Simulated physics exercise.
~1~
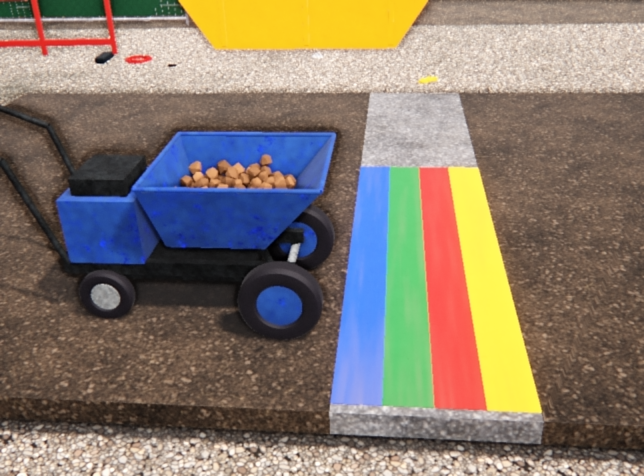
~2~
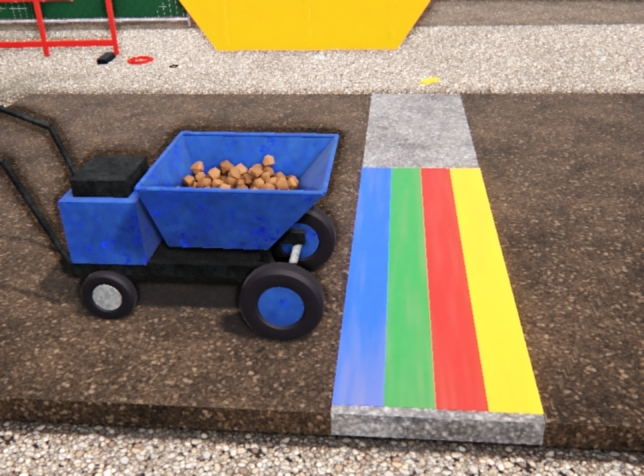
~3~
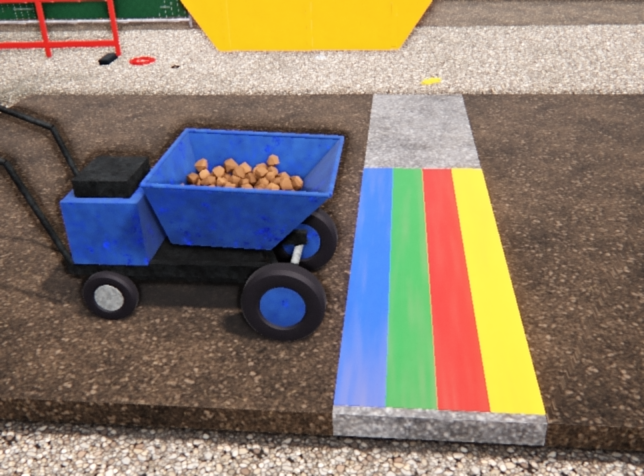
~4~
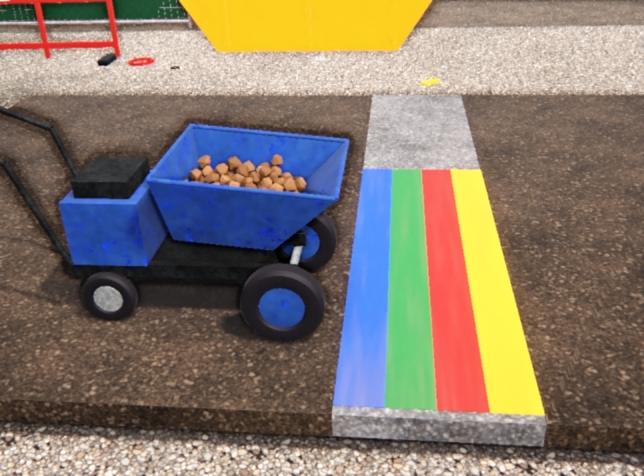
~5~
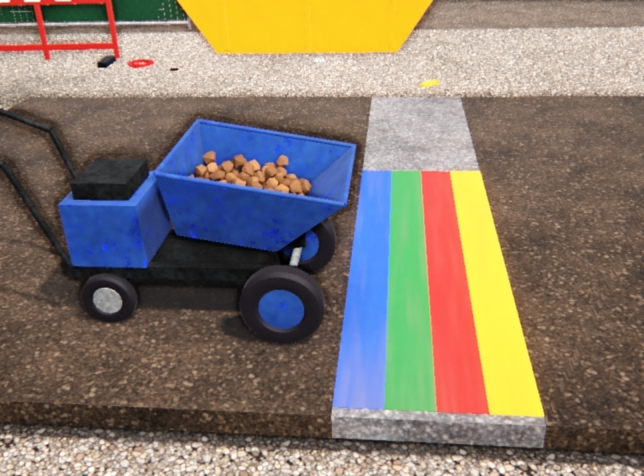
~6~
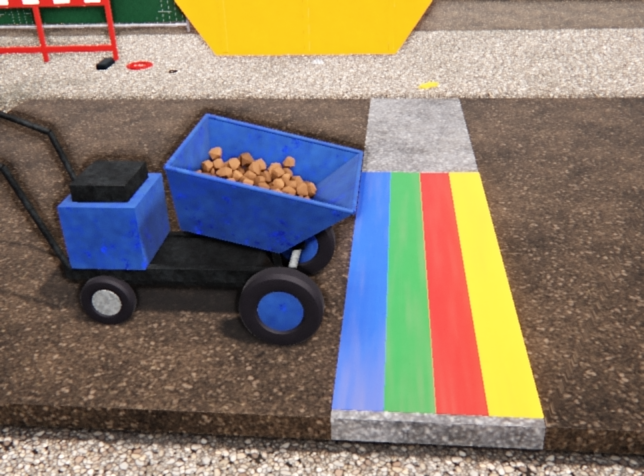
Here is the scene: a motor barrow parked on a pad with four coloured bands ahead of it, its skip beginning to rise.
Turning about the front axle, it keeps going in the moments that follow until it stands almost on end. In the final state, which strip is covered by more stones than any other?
The red strip is.
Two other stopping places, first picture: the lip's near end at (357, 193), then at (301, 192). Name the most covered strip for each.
Place one - the strip in yellow; place two - that red strip.
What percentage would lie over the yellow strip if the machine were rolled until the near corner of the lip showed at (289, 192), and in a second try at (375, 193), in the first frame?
About 10 percent the first time, about 50 percent the second.
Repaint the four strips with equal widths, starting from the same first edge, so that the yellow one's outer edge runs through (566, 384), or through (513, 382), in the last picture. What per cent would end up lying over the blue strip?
Near 0 % and 0 %.
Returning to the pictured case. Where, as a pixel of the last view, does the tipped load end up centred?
Close to (457, 305) in the last view.
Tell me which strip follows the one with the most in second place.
Yellow.
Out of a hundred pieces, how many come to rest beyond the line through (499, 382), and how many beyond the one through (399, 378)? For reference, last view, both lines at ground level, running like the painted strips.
20 % and 80 %.
Just after the last frame, skip tipped steeply; every one in the skip.
A moment on, skip tipped steeply; the larger part in the skip; just a few over the green strip; about a tenth over the red strip.
Further on, skip tipped right over; roughly a quarter in the skip; about a tenth over the green strip; roughly a third over the red strip; roughly a quarter over the yellow strip; about a tenth off the paint.
When it is over, skip tipped right over; roughly a quarter in the skip; not one over the blue strip; about a tenth over the green strip; roughly a third over the red strip; roughly a quarter over the yellow strip; about a tenth off the paint.
